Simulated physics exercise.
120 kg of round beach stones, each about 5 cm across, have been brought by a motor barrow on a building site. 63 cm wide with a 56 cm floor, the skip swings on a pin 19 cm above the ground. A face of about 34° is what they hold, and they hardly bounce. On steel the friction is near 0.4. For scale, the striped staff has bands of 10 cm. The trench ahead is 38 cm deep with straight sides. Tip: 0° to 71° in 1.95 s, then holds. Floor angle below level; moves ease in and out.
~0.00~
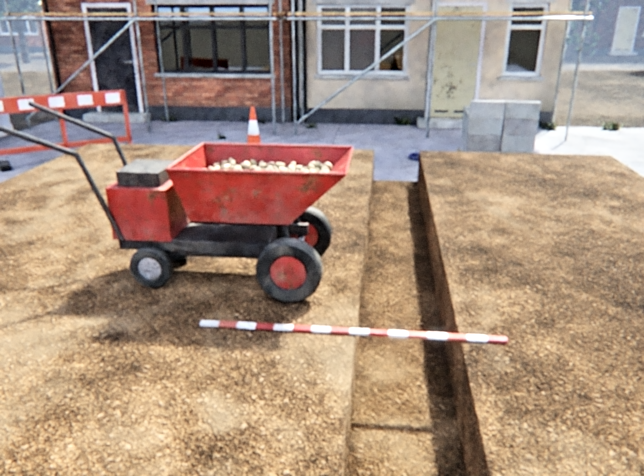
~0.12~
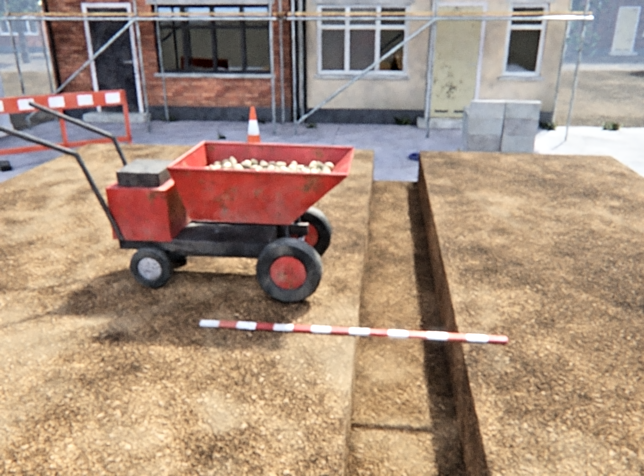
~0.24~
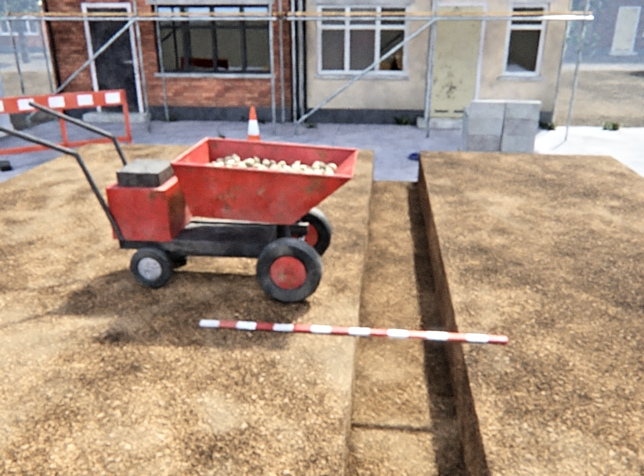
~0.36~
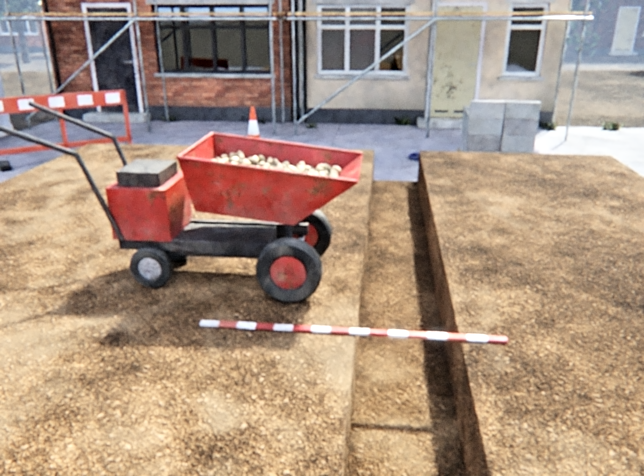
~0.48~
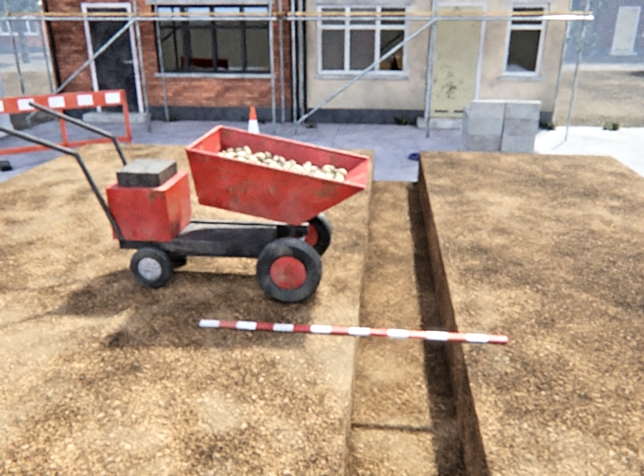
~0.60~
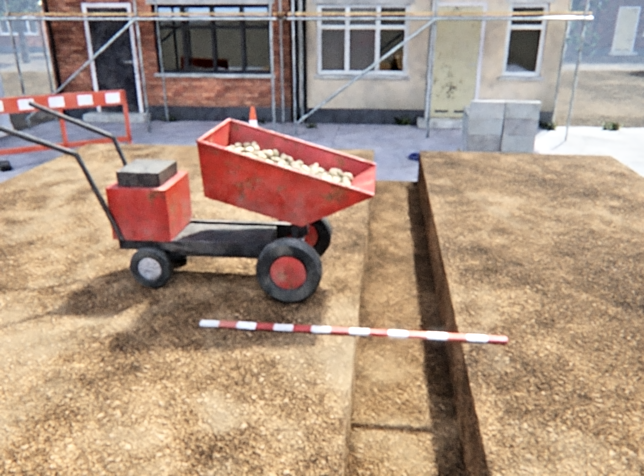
The clip shows a red motor barrow loaded with pale stones standing beside a straight-sided trench, behind a striped staff, as its skip slowly tilts forward to the right, its rear edge rising while the wheels stay still.
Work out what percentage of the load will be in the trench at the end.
It comes to roughly 93 percent of the load.
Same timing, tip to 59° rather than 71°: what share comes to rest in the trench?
Some 85 in a hundred, I'd say.
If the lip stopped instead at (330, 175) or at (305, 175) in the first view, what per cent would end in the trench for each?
Around 100 and then 100 percent.
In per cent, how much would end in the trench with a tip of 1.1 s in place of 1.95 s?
It would be near 90 per cent.
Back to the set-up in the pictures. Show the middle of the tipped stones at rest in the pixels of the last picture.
Roughly (417, 329), I'd say.
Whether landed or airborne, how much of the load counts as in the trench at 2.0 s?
About 75%.
After 1.5 s the floor is at 60°; 98 % in the skip, 2 % in the trench; the foremost stones are at (420, 256).
After 2.0 s the floor is at 71°; 19 % in the skip, 75 % in the trench, 6 % past the trench; the foremost stones are at (513, 287).
After 2.4 s the floor is at 71°; 1 % in the skip, 92 % in the trench, 7 % past the trench; the foremost stones are at (547, 294).
After 4.3 s the floor is at 71°; 0 % in the skip, 93 % in the trench, 7 % past the trench; the foremost stones are at (554, 294).
